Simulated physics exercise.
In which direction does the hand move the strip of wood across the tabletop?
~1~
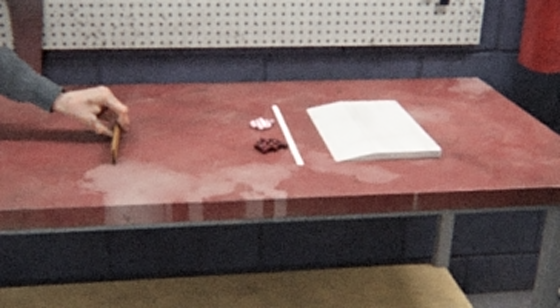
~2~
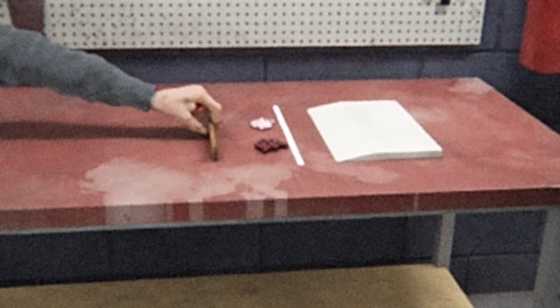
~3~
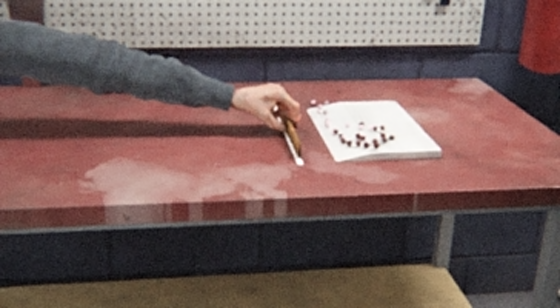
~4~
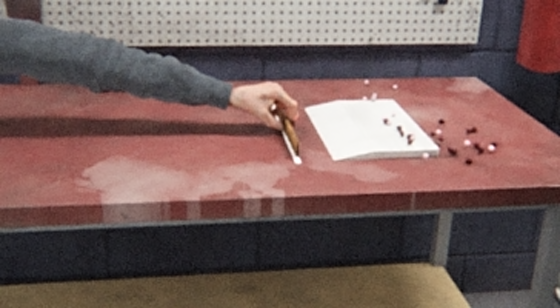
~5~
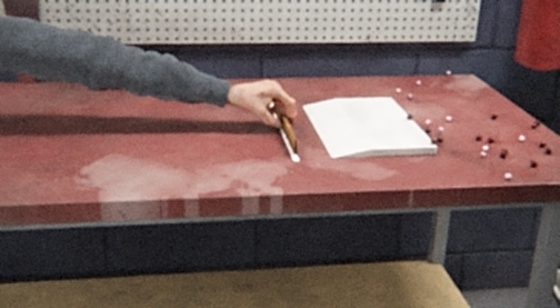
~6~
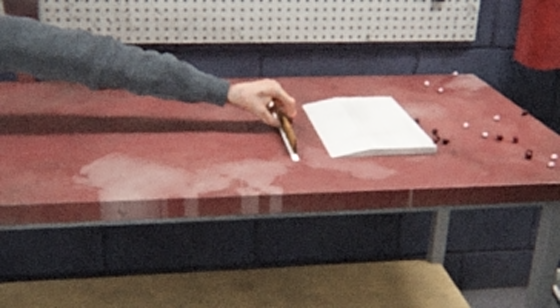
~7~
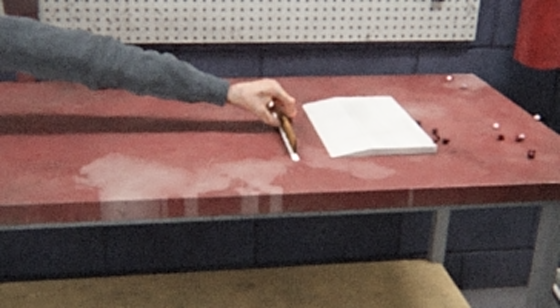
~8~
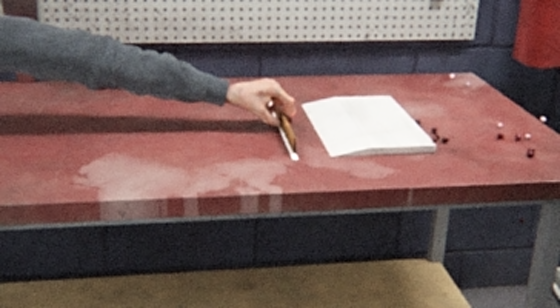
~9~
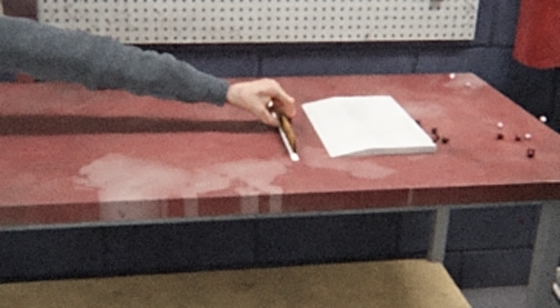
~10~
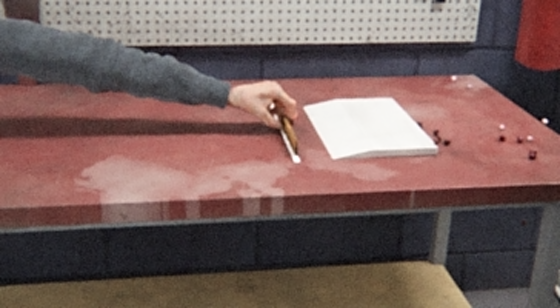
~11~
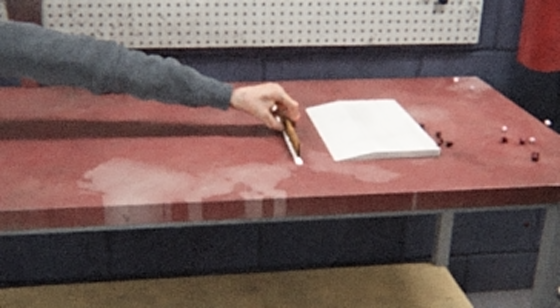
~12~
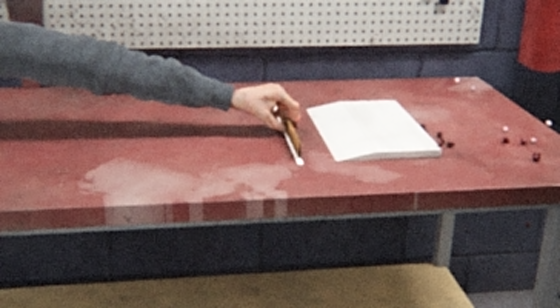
The hand moves the strip of wood to the right, toward the white tape, where it stops.
